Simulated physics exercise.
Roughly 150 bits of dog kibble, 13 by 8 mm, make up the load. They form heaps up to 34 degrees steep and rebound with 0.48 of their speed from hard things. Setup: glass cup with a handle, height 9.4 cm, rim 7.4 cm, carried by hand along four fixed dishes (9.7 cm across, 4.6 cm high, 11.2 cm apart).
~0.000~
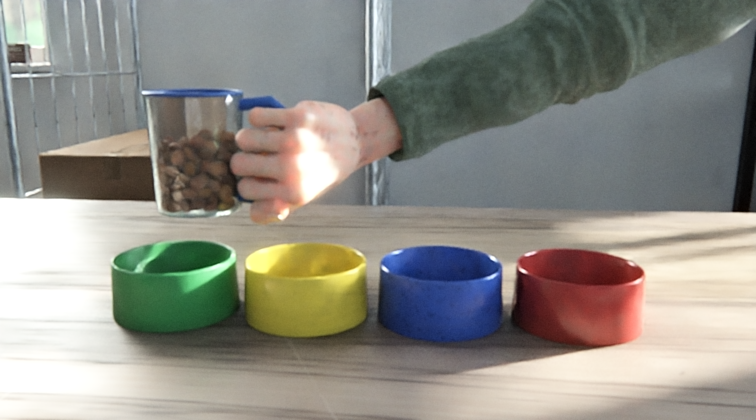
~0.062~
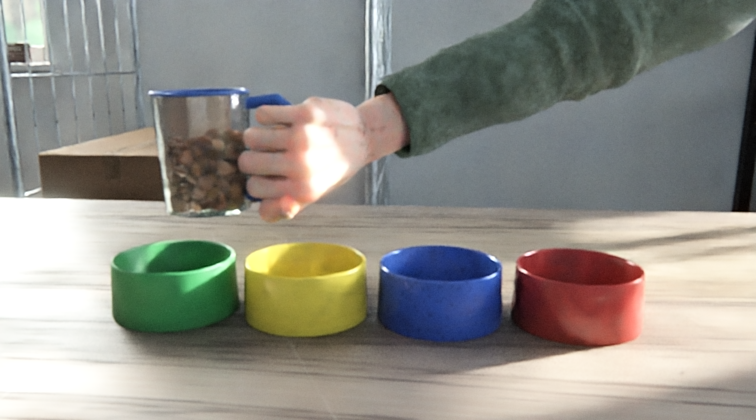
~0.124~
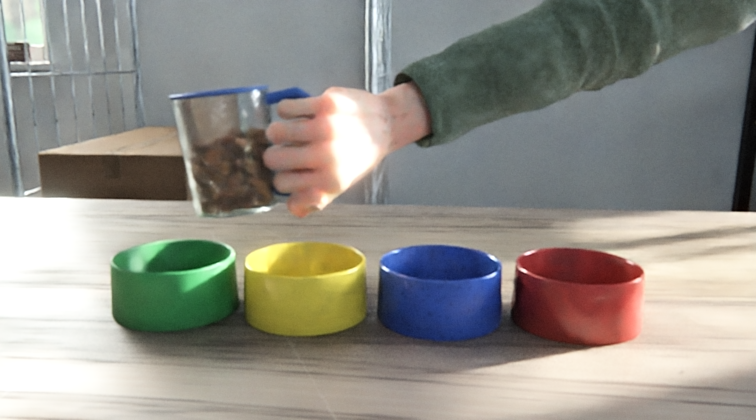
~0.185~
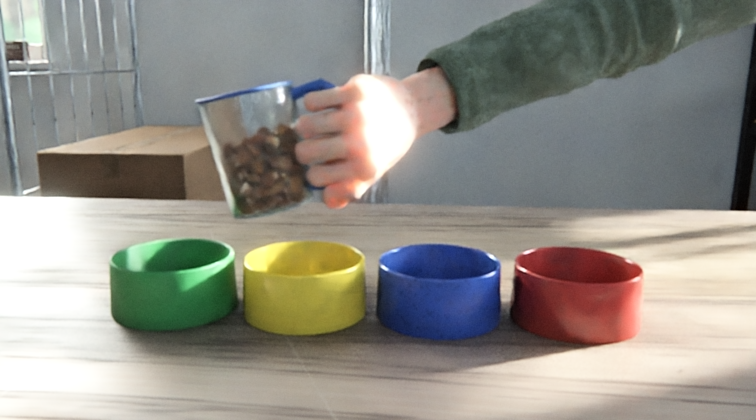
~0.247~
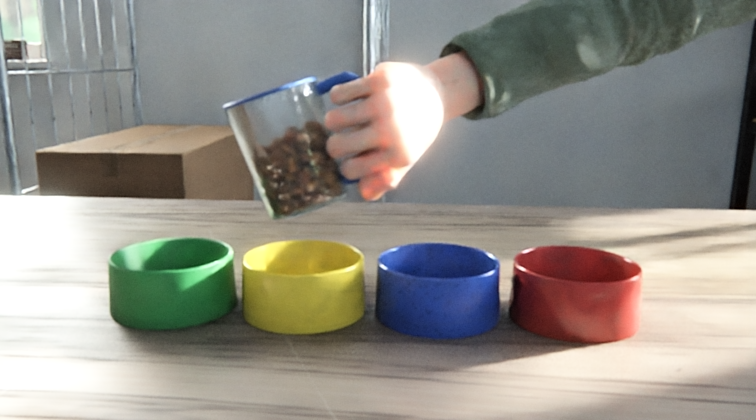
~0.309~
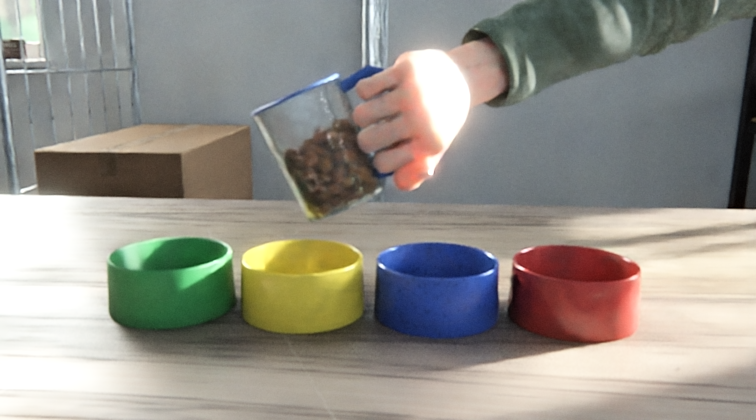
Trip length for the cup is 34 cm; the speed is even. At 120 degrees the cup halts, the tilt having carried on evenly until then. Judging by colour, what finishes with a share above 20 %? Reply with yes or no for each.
Red: Yes, blue: No, green: No, yellow: No, counter: No.
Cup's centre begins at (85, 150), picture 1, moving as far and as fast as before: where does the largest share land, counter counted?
Top spot: Blue.
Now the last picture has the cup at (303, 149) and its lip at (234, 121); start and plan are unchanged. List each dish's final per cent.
Red 90, blue 0, green 0, yellow 0.
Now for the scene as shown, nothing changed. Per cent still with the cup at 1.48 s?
Estimate: Some 30 %.
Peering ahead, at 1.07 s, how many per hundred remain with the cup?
I'd put it at roughly 100 per cent.
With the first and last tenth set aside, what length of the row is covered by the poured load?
5 cm.
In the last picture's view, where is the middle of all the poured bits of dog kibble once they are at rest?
Roughly (557, 293).
Then, at 0.77 s, tilt 70 degrees; cup holds 100 %.
After 1.07 s, tilt 100 degrees; cup holds 100 %.
Then, at 1.48 s, tilt 120 degrees; cup holds 30 %, red 65 %.
In the end, at 2.5 s, red 95 %, blue 0 %, green 0 %, yellow 0 %, counter 0 %.
